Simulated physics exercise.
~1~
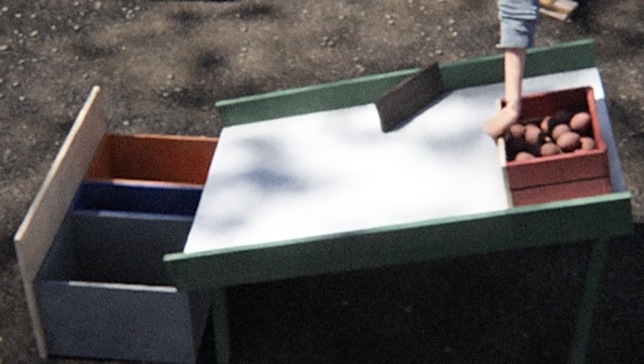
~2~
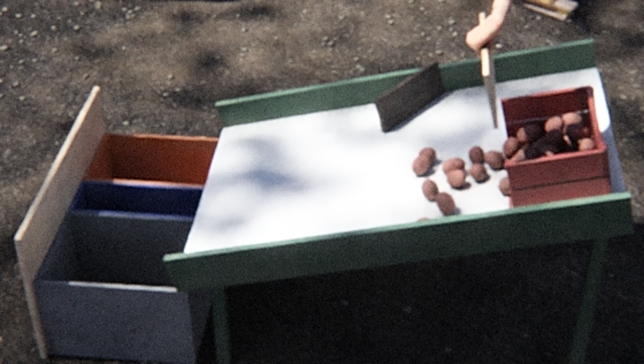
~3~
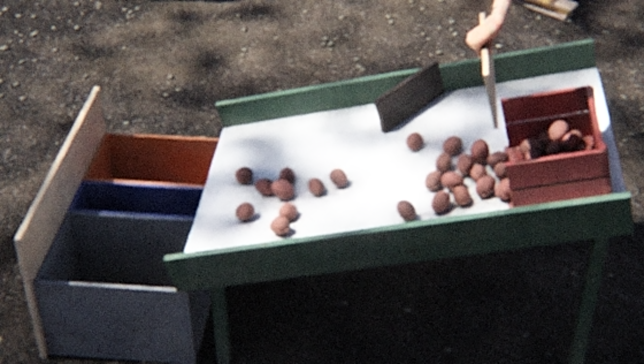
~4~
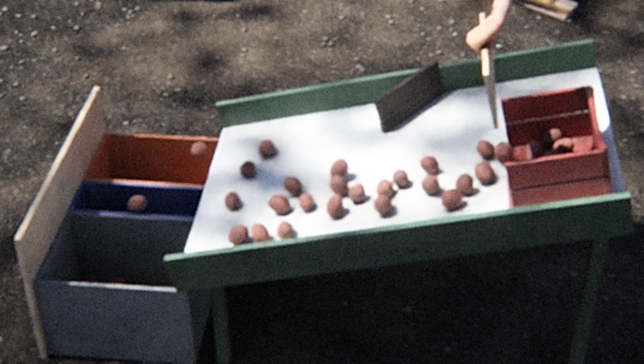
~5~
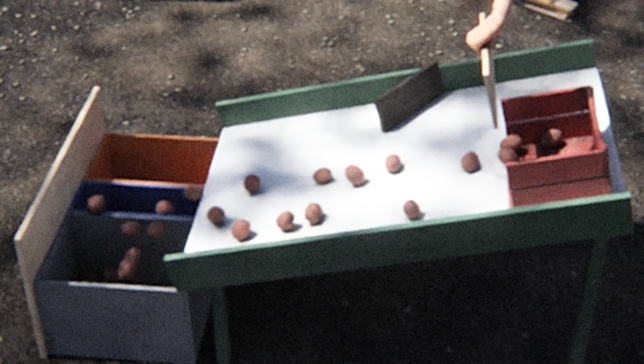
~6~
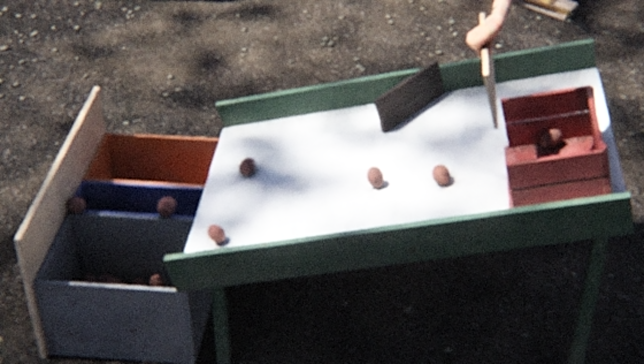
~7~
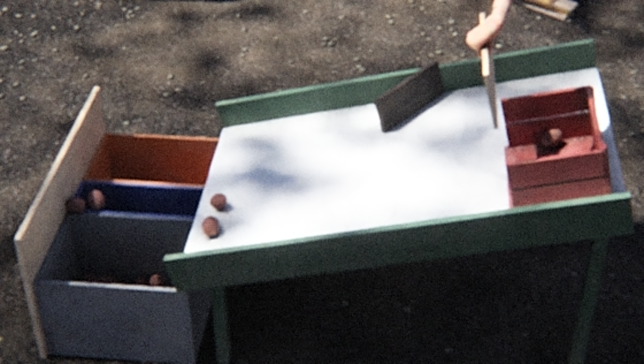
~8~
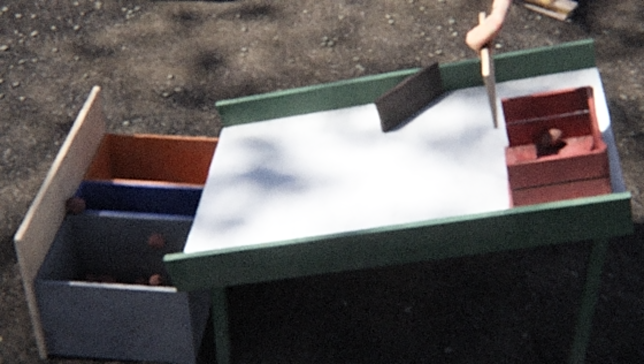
The clip opens on a white table with green rails, tilted down to the left, where a hand holds a wooden gate at a red pen full of round, reddish potatoes. The hand lifts the gate, and the potatoes begin rolling down past a dark angled board. They spread into a loose stream and drop off the low edge into the orange, blue and grey tubs. The stream thins to a few stragglers, some landing near the pale upright board on the far left. Finally the slope is empty, one potato remains in the red pen, and the nearest, grey tub has taken the most.
